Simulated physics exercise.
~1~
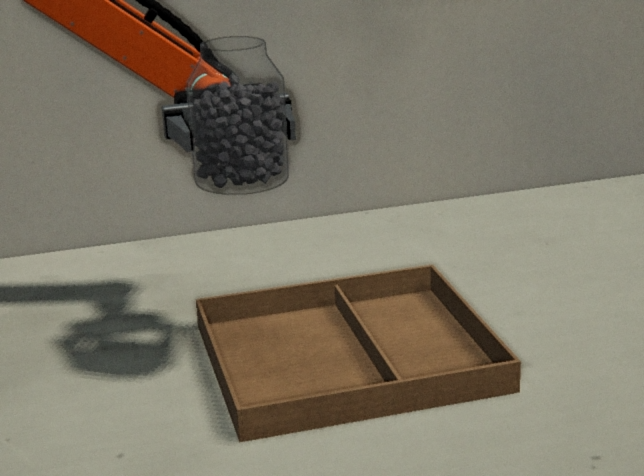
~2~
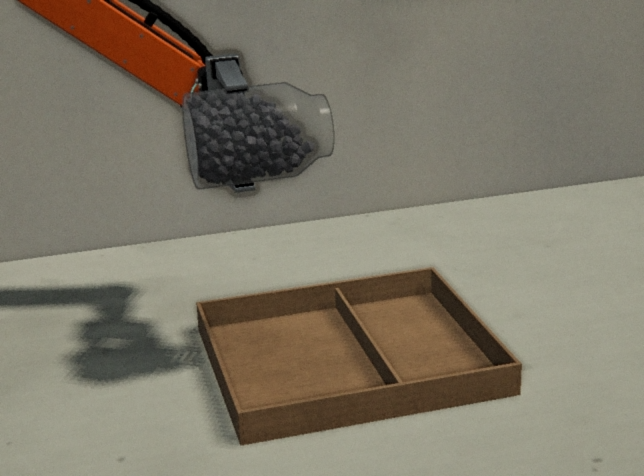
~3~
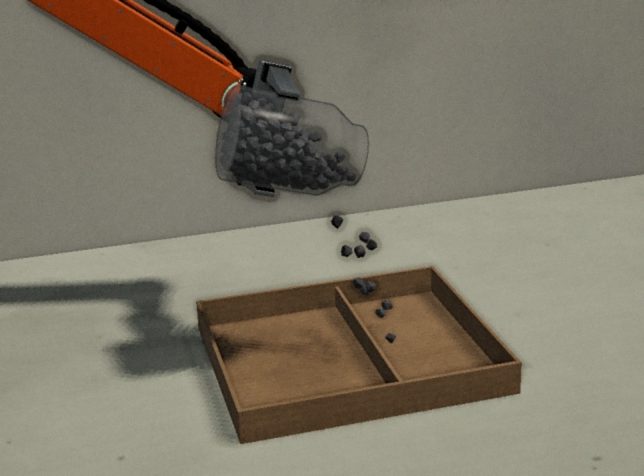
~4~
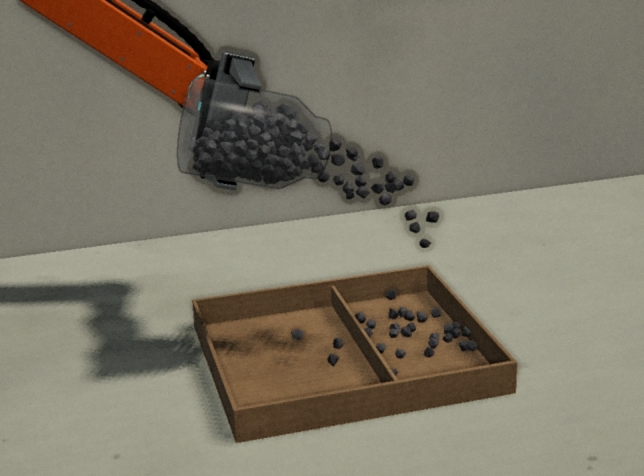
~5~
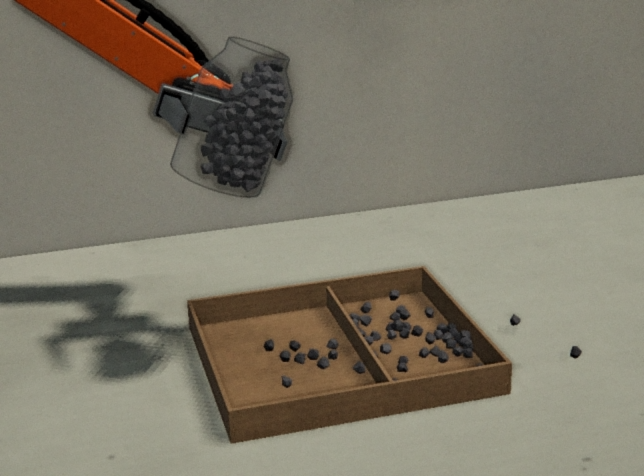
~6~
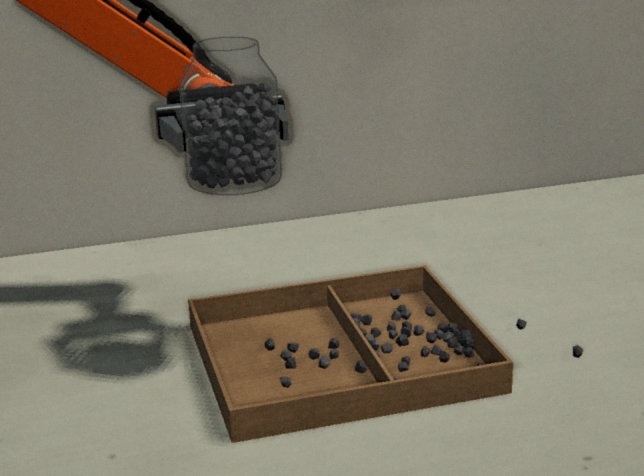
Robot arm tipping a clear jar, spilling some dark pebbles into a divided wooden tray, then righting it still mostly full.
